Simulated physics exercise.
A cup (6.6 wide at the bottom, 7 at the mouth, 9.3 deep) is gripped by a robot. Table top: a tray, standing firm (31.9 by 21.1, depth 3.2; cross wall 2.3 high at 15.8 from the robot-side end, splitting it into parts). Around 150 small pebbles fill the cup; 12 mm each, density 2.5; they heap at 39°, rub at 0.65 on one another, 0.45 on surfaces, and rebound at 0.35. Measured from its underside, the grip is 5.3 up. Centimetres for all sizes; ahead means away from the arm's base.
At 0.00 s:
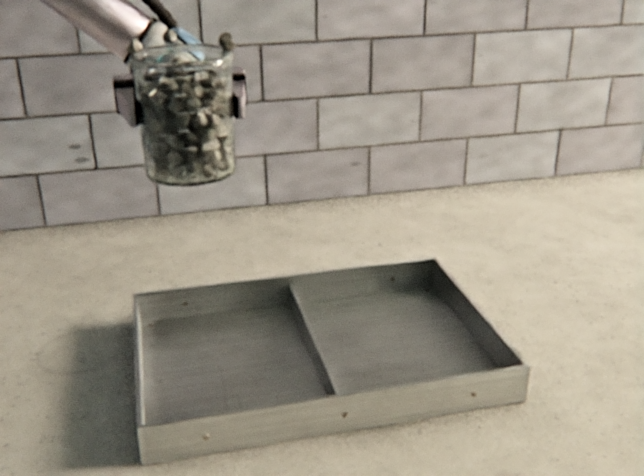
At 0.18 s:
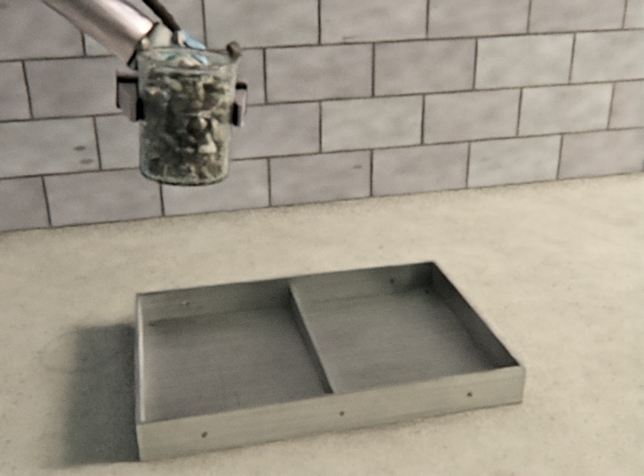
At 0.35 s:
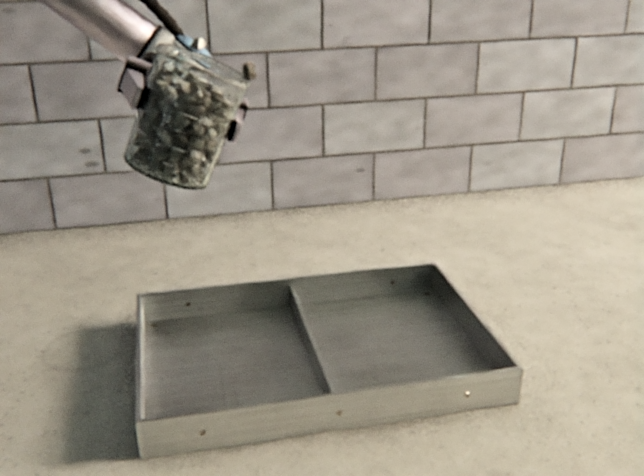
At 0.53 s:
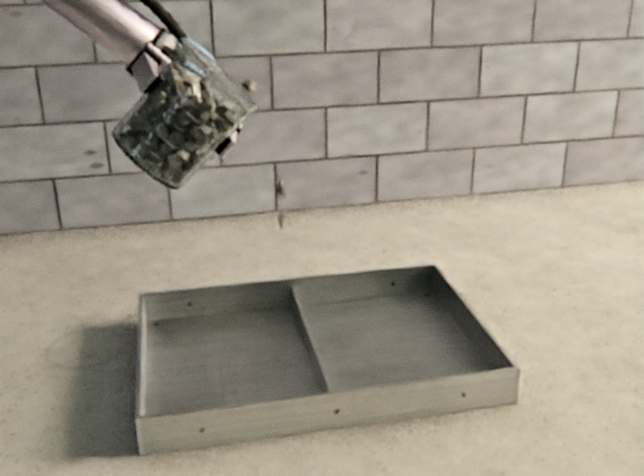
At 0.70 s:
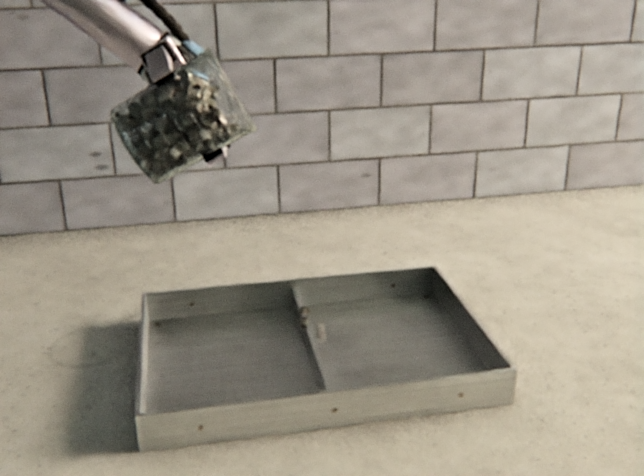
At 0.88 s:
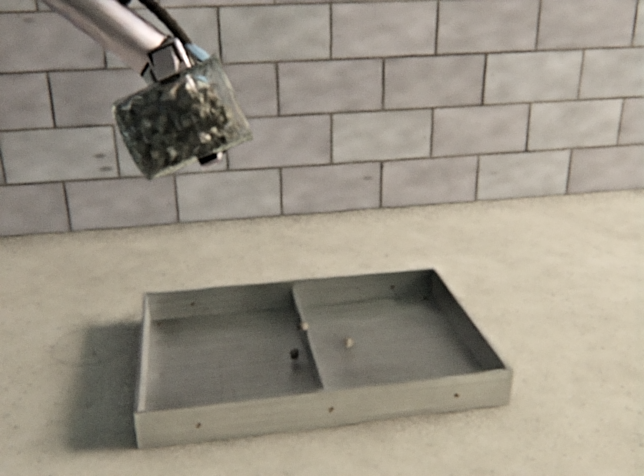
Robot arm tilting a clear cup of small pebbles forward above a divided grey tray, a few pebbles dropping in.
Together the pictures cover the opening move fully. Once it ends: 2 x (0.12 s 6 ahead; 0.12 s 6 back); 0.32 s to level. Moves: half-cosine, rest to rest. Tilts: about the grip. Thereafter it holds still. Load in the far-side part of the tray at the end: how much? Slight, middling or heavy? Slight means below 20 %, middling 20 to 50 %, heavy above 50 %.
Middling.
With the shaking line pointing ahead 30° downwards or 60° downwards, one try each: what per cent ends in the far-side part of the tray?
15 and 5 %.
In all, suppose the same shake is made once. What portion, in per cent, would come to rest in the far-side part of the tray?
In that case it would be roughly 20 per cent.
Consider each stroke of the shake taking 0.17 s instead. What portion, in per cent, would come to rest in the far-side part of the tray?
It would come to roughly 10 %.
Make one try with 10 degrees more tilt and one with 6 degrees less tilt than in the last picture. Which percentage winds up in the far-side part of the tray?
It would be around 60 and 25 per cent.
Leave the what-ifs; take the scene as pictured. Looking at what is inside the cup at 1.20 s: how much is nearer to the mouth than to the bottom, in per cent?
Share in the mouth half: About 30 %.
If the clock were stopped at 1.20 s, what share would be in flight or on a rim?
27 %.
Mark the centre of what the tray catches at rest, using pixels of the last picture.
In the final picture, somewhere near (352, 346).
By 1.20 s, tilted 69° forward, highest piece 26 above the table; 100 in the cup, 8 in the far-side part, 2 in the robot-side part, 40 in flight or on a rim.
By 1.52 s, tilted 35° forward, highest piece 27 above the table; 75 in the cup, 42 in the far-side part, 30 in the robot-side part, 2 on the table or floor, 1 in flight or on a rim.
By 1.88 s, level, highest piece 26 above the table; 75 in the cup, 44 in the far-side part, 29 in the robot-side part, 2 on the table or floor.
By 2.93 s, level, highest piece 26 above the table; 75 in the cup, 44 in the far-side part, 29 in the robot-side part, 2 on the table or floor.
Final count, 75 in the cup, 44 in the far-side part, 29 in the robot-side part, 2 on the table or floor. That is 29 % in the far-side part of the tray.
